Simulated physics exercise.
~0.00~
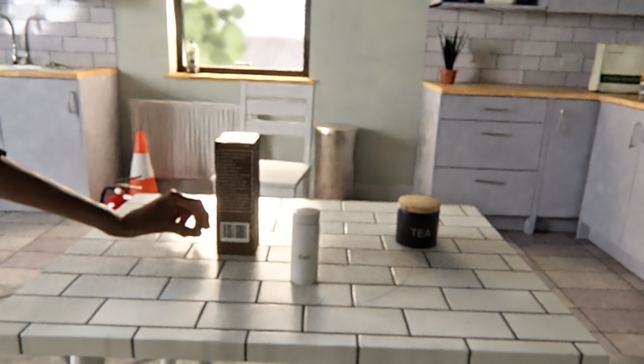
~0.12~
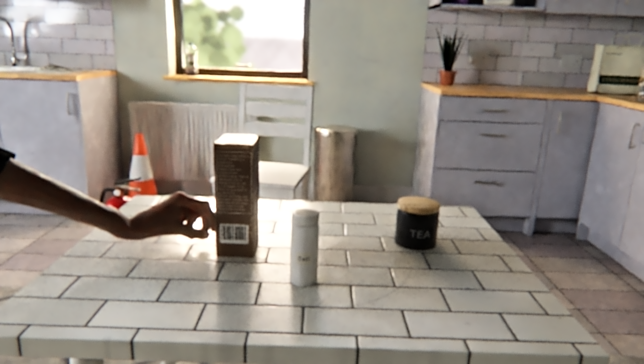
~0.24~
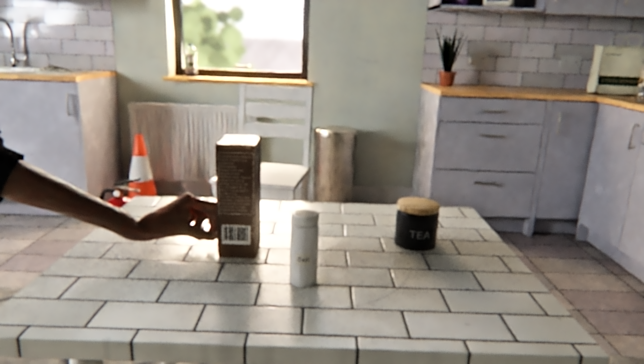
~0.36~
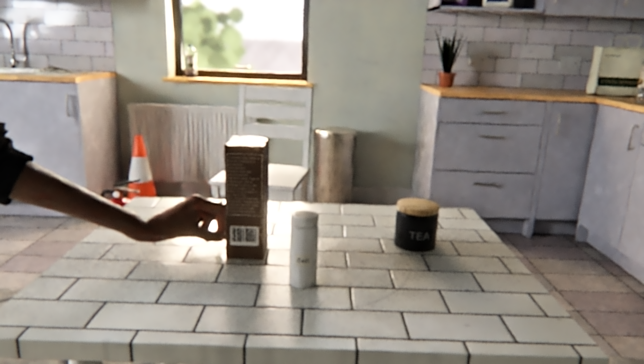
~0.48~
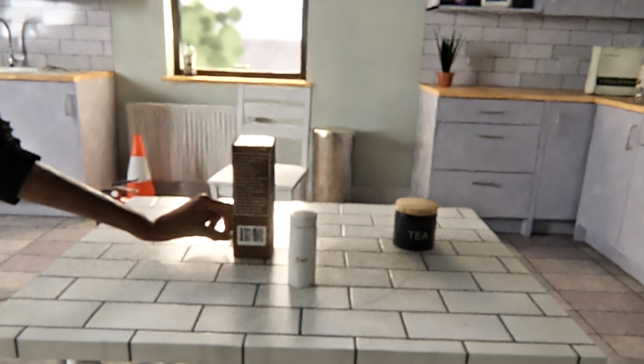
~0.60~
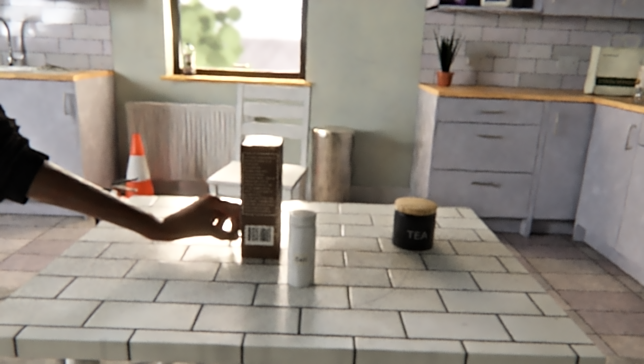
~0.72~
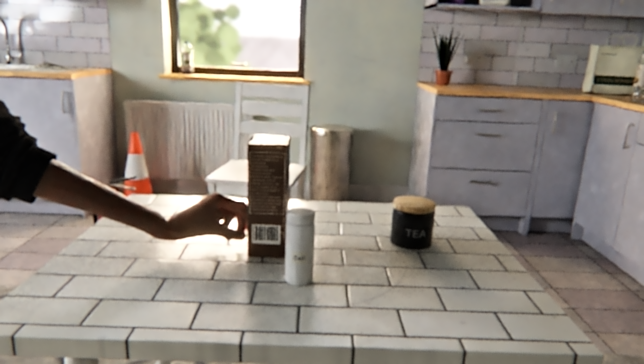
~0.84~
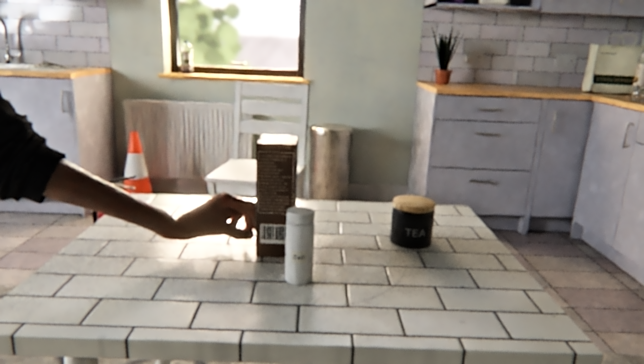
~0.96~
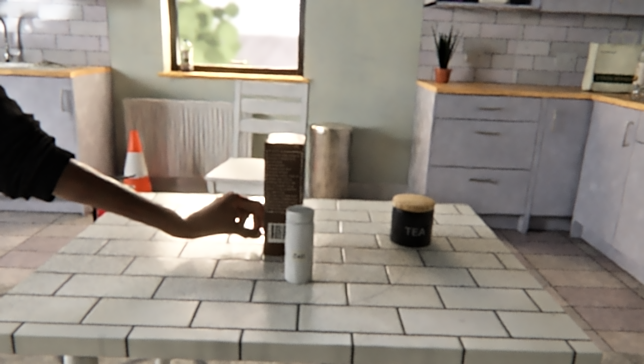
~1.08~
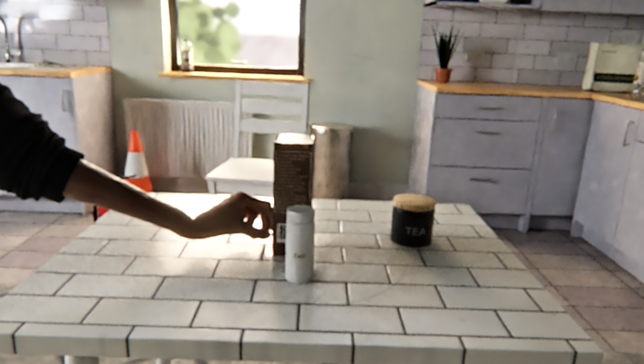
Kitchen with a tiled table, a hand slowly pushing an upright brown carton rightward until it stands behind a white shaker.
